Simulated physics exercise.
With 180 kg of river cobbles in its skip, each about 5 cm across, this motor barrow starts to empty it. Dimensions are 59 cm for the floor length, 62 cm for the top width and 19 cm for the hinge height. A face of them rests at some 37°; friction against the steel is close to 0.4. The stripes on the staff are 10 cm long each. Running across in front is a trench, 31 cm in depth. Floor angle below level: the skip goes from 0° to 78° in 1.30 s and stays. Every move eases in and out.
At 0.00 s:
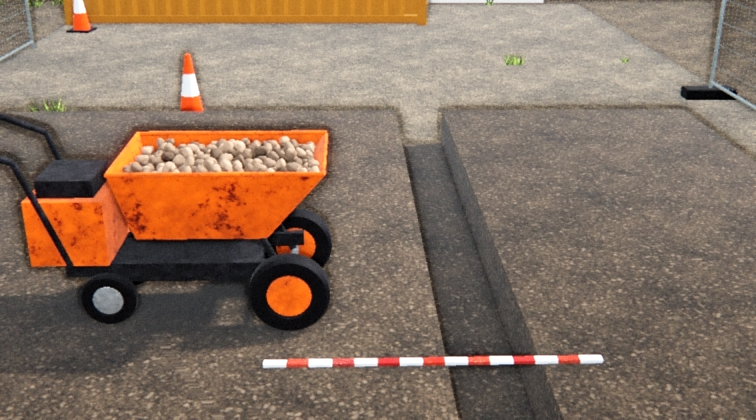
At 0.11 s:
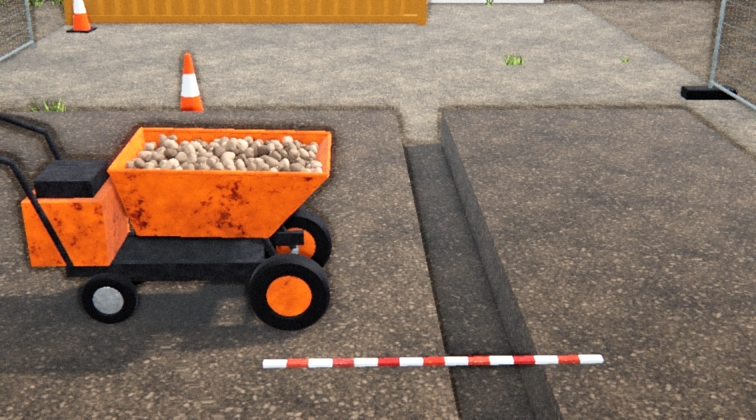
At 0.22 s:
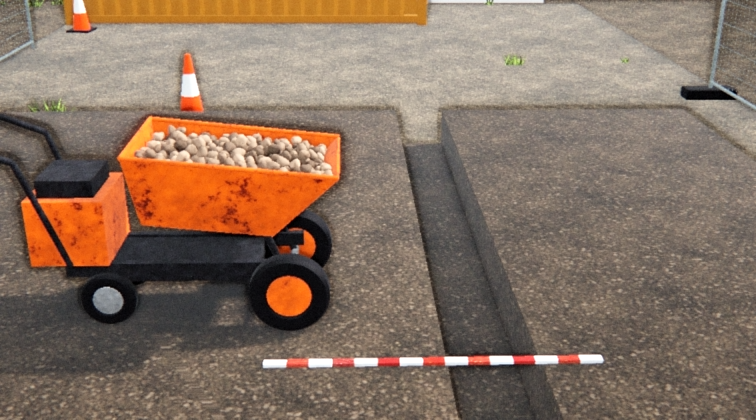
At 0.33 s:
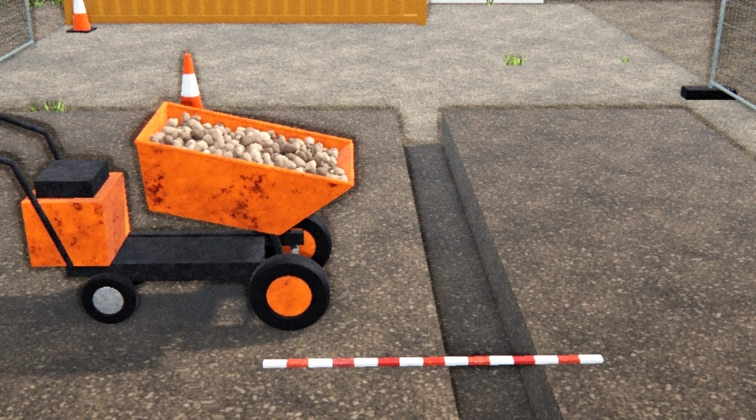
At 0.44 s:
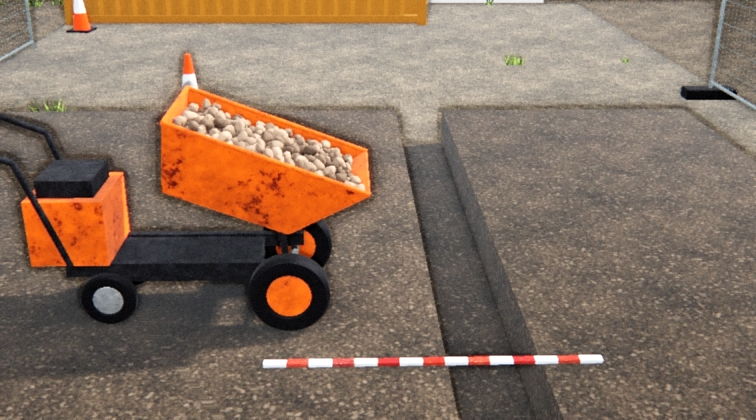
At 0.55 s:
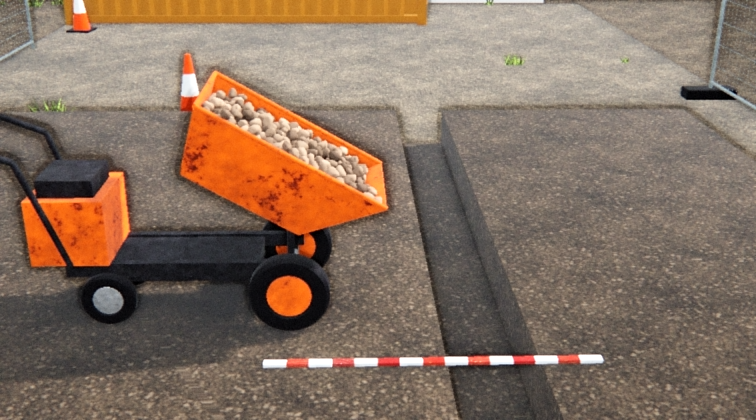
An orange motor barrow, its scuffed skip heaped with brown and tan cobbles, stands at the left of a dark trench on a paved yard, seen from slightly above by a still camera. A red-and-white striped staff lies across the trench, with cones, a yellow container and mesh fencing behind. The skip rises and tilts steadily rightward, its load slanting with it, while the wheels stay put.
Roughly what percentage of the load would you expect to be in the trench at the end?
I'd expect around 100 per cent.
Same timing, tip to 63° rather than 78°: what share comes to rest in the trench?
It would be near 90 per cent.
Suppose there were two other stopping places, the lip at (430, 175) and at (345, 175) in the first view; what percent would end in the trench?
Roughly 20 per cent, then 95 per cent.
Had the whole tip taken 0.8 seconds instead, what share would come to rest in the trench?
With that timing, about 95 per cent.
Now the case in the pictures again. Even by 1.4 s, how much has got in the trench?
60 per cent or so by then.
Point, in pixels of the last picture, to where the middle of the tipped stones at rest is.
Centre estimate: Around (473, 333).
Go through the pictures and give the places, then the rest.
Lip at (324, 174), floor tilted 0°, highest stones at (237, 148), in the first picture.
Lip at (328, 175), floor tilted 2°, highest stones at (227, 147); the stones move at 0.3 m/s on average, in the second picture.
Lip at (338, 179), floor tilted 6°, highest stones at (192, 140); the stones move at 0.5 m/s on average, in the third picture.
Lip at (353, 185), floor tilted 13°, highest stones at (190, 125); the stones move at 0.7 m/s on average, in the fourth picture.
Lip at (370, 195), floor tilted 21°, highest stones at (205, 111); the stones move at 0.8 m/s on average, in the fifth picture.
The skip is at 30°, its lip at (386, 209); the top of the load is at (225, 100); the stones move at 0.9 m/s on average, in the sixth picture.
After 1.0 s the floor is at 66°; 98 % in the skip, 1 % short of the trench, 1 % in the trench; the foremost stones are at (439, 246).
After 1.4 s the floor is at 78°; 37 % in the skip, 1 % short of the trench, 62 % in the trench; the foremost stones are at (508, 326).
After 1.8 s the floor is at 78°; 9 % in the skip, 1 % short of the trench, 90 % in the trench; the foremost stones are at (518, 321).
After 3.7 s the floor is at 78°; 0 % in the skip, 100 % in the trench; the foremost stones are at (519, 322).
